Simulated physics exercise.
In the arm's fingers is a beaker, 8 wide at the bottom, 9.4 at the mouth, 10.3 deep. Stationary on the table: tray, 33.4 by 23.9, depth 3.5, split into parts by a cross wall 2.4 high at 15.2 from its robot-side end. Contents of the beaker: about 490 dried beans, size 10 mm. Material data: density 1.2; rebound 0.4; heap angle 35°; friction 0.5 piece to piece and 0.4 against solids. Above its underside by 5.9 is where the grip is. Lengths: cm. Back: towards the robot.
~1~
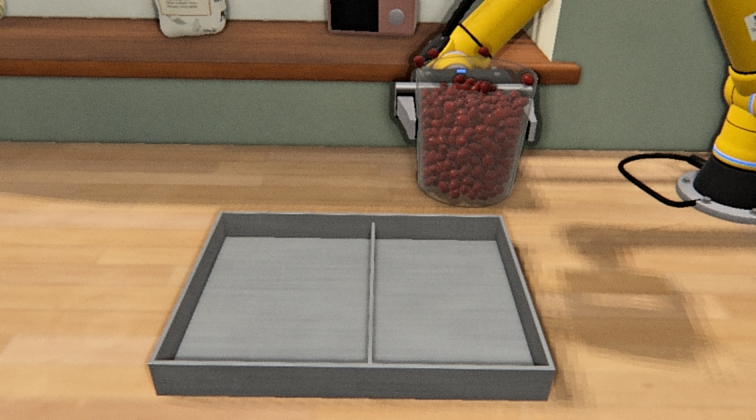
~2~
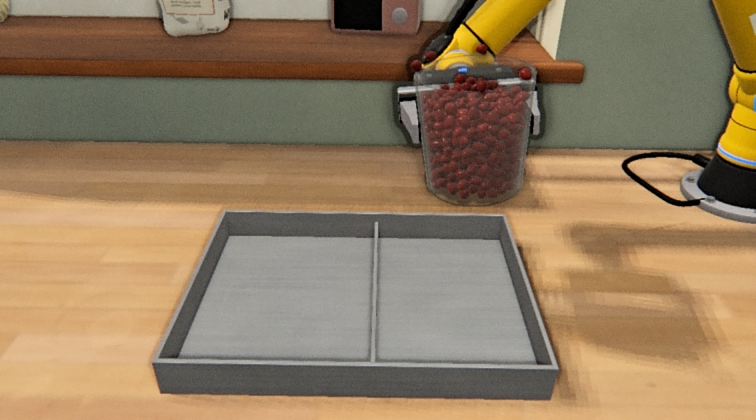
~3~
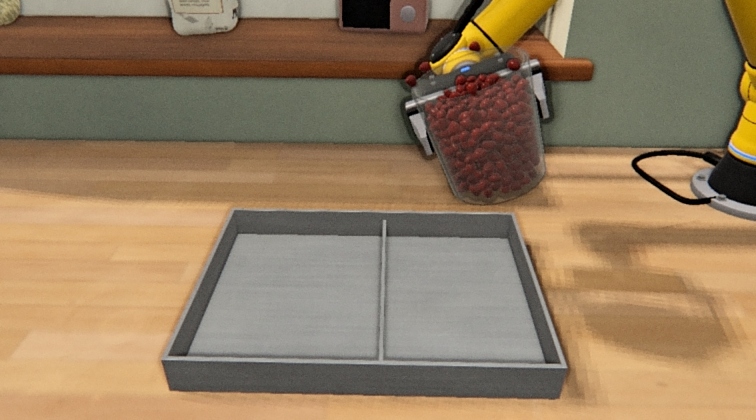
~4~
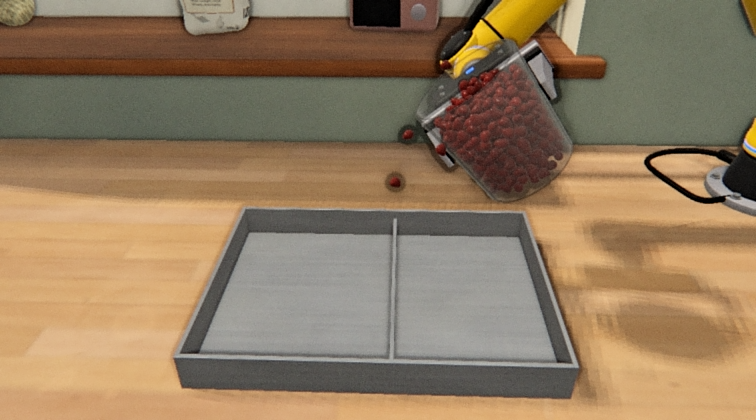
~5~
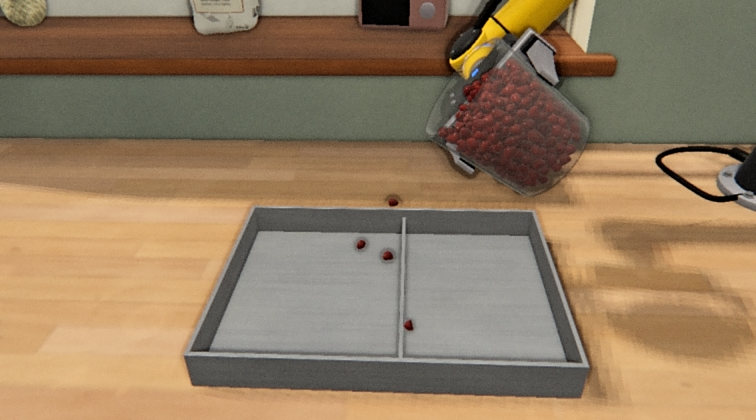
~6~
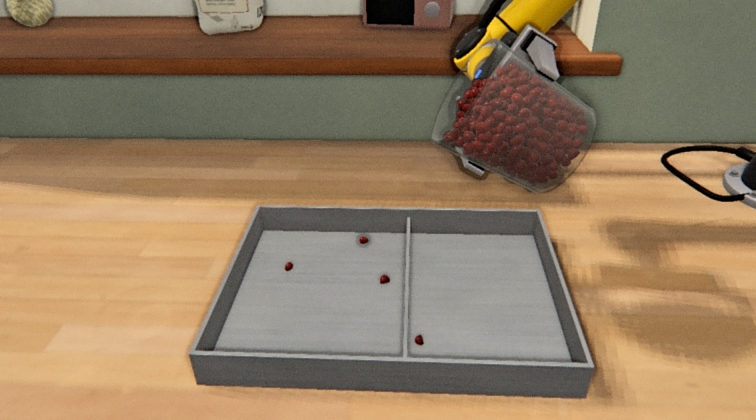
The clip shows a yellow robot arm holding a clear beaker full of dark red beans above a grey divided tray on a wooden table, tilting it steadily to the left as a few beans drop into both parts.
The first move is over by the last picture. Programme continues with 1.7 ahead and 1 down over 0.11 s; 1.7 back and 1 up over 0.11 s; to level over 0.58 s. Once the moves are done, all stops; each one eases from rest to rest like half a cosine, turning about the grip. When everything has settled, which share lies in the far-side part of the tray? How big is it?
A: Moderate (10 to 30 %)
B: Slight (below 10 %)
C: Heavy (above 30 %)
B, slight (below 10 %).
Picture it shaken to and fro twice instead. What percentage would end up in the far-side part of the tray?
Roughly 0 percent.
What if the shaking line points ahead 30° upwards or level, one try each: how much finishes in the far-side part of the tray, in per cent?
5 and 0 %.
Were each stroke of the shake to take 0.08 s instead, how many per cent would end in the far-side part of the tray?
5 %.
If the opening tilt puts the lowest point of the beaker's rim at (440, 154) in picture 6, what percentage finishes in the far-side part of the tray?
Somewhere around 10 %.
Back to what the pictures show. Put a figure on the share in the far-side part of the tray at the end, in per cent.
Roughly 0 percent.
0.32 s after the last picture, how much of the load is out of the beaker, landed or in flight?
Share gone by then: Close to 0 %.
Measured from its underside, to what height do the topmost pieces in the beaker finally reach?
I'd put it at close to 10.5 centimetres.
Then, 0.32 s on, tilted 55° forward, highest piece 23 above the table; 485 in the beaker, 3 in the far-side part, 1 in the robot-side part, 4 in flight or on a rim.
Then, 0.64 s on, tilted 10° forward, highest piece 24 above the table; 484 in the beaker, 8 in the far-side part, 1 in the robot-side part.
Then, 1.00 s on, level, highest piece 25 above the table; 484 in the beaker, 8 in the far-side part, 1 in the robot-side part.
Then, 2.05 s on, level, highest piece 25 above the table; 484 in the beaker, 8 in the far-side part, 1 in the robot-side part.
In the end, 484 in the beaker, 8 in the far-side part, 1 in the robot-side part. That is 2 % in the far-side part of the tray.
